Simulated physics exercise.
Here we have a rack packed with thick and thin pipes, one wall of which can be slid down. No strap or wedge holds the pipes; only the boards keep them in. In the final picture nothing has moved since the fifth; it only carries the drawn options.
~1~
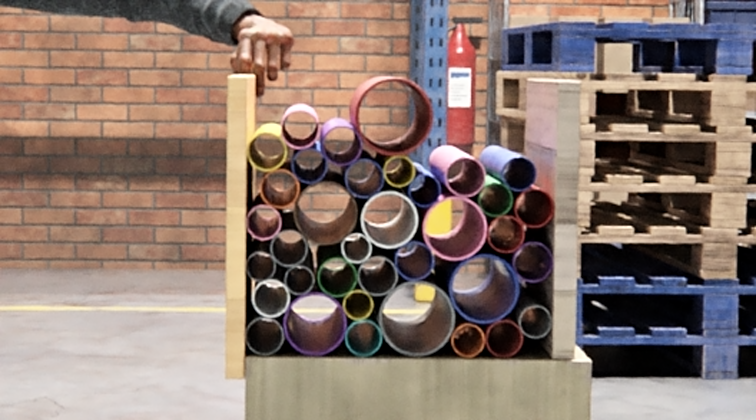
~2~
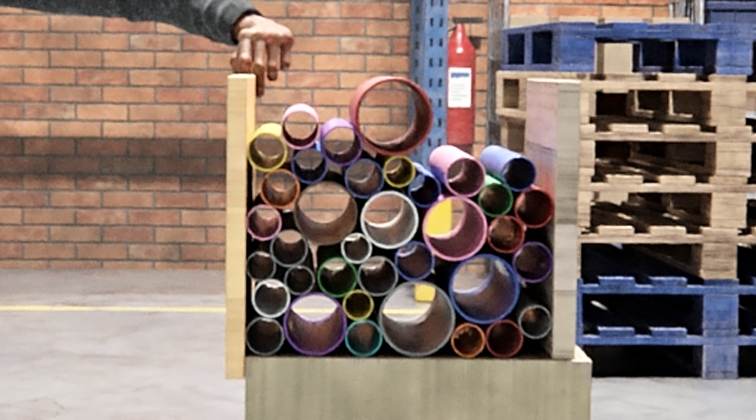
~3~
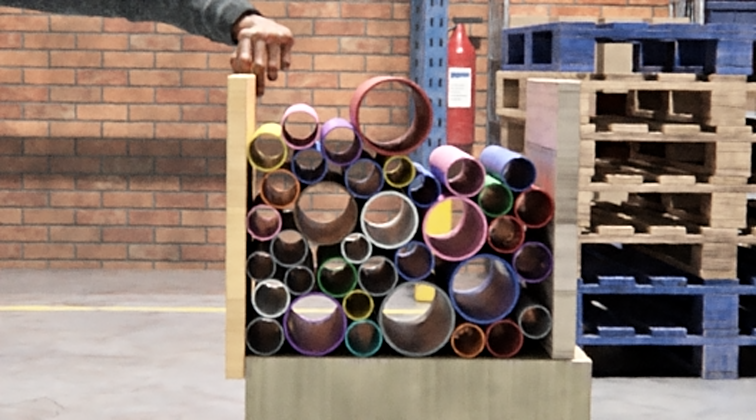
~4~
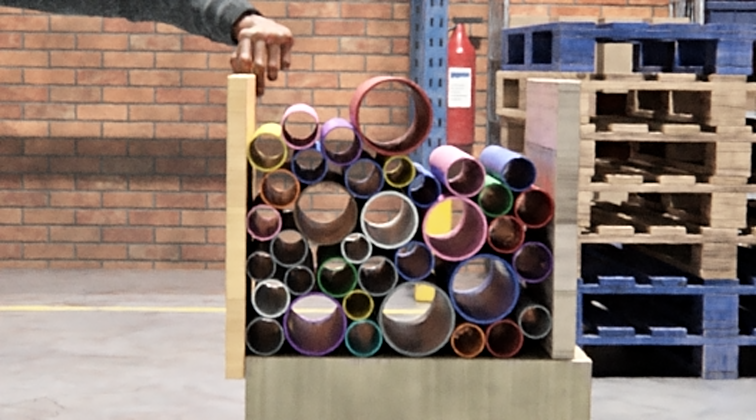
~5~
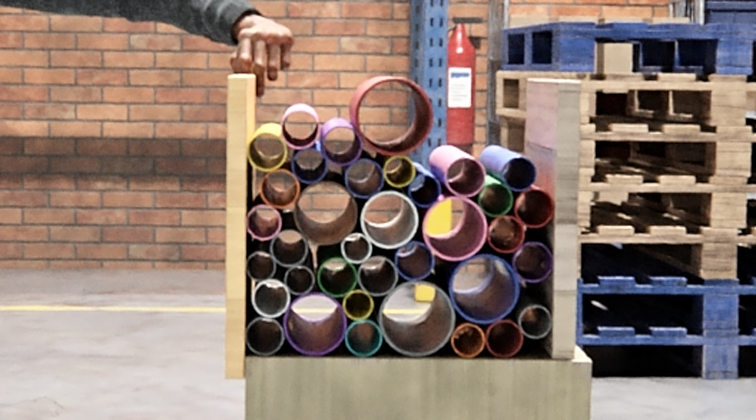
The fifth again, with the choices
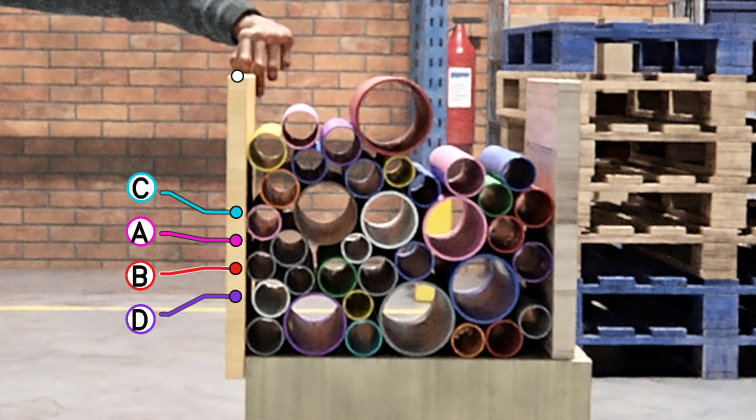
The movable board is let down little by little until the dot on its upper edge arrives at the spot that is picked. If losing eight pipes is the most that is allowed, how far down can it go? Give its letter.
The last mark within the limit is B.
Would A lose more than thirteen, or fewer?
It loses fewer than thirteen.
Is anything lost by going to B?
At B: Yes.
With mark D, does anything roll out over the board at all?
Yes, at D.
On the marked copy, A at (236, 240); B at (236, 269); C at (236, 212); D at (236, 297); the white dot at (238, 76).
With B. Early on, top of the board (246, 159).
Further on, top of the board (246, 255).
At the end, top of the board (245, 268), six out over the board.
As for the rest, A two out over the board; C two out over the board; D nine out over the board.
